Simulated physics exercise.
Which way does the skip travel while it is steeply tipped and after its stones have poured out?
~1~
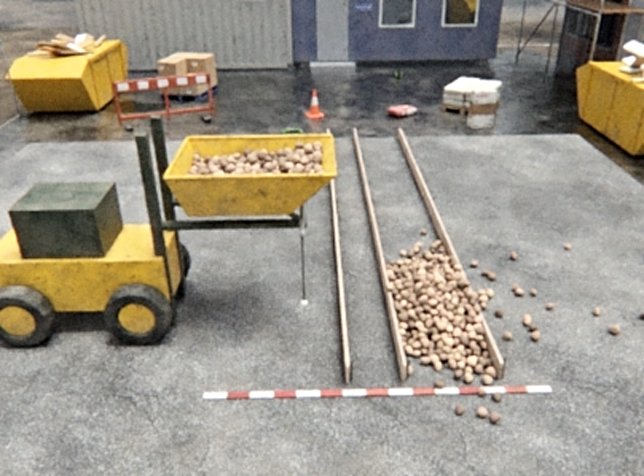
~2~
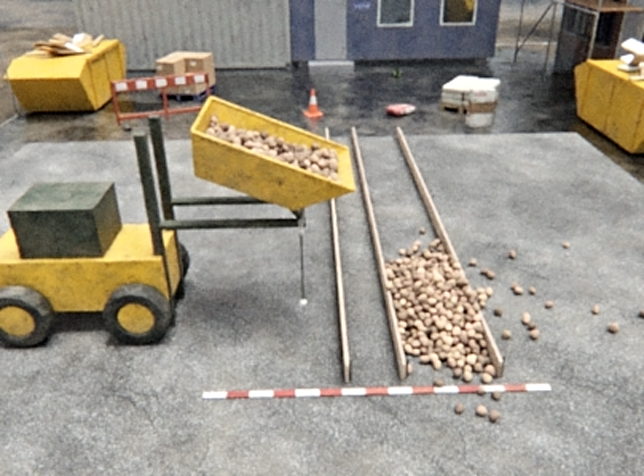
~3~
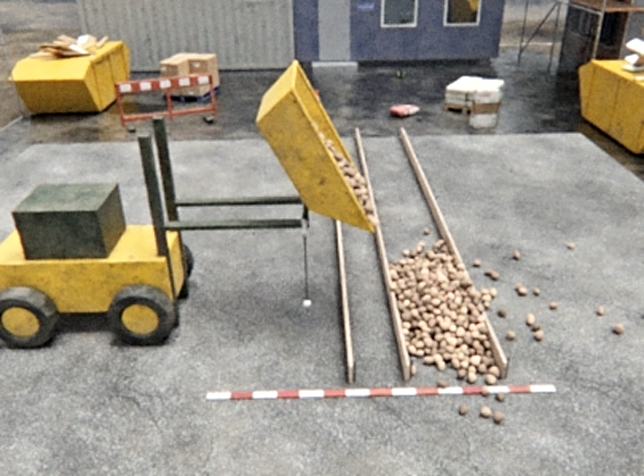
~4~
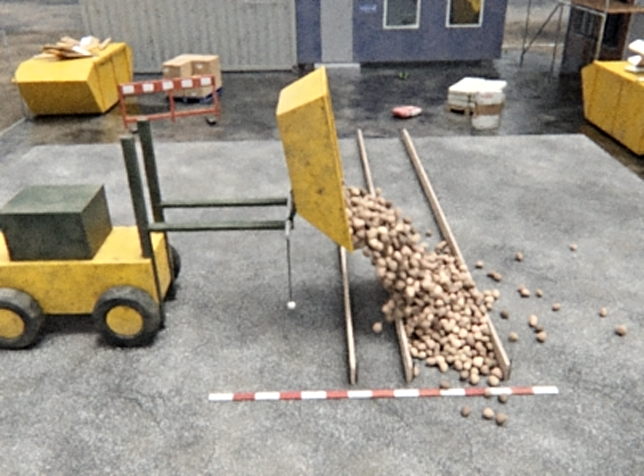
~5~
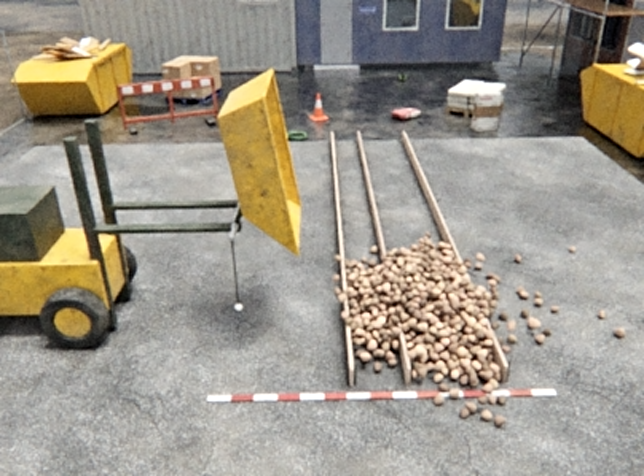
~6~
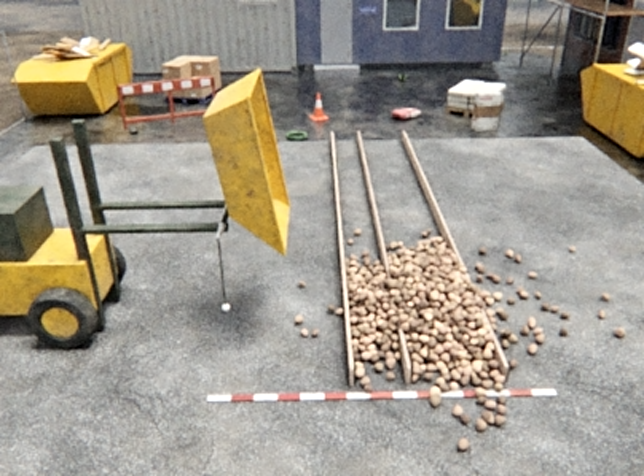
It moves to the left, carried away from the boards and the heap as the machine draws back.
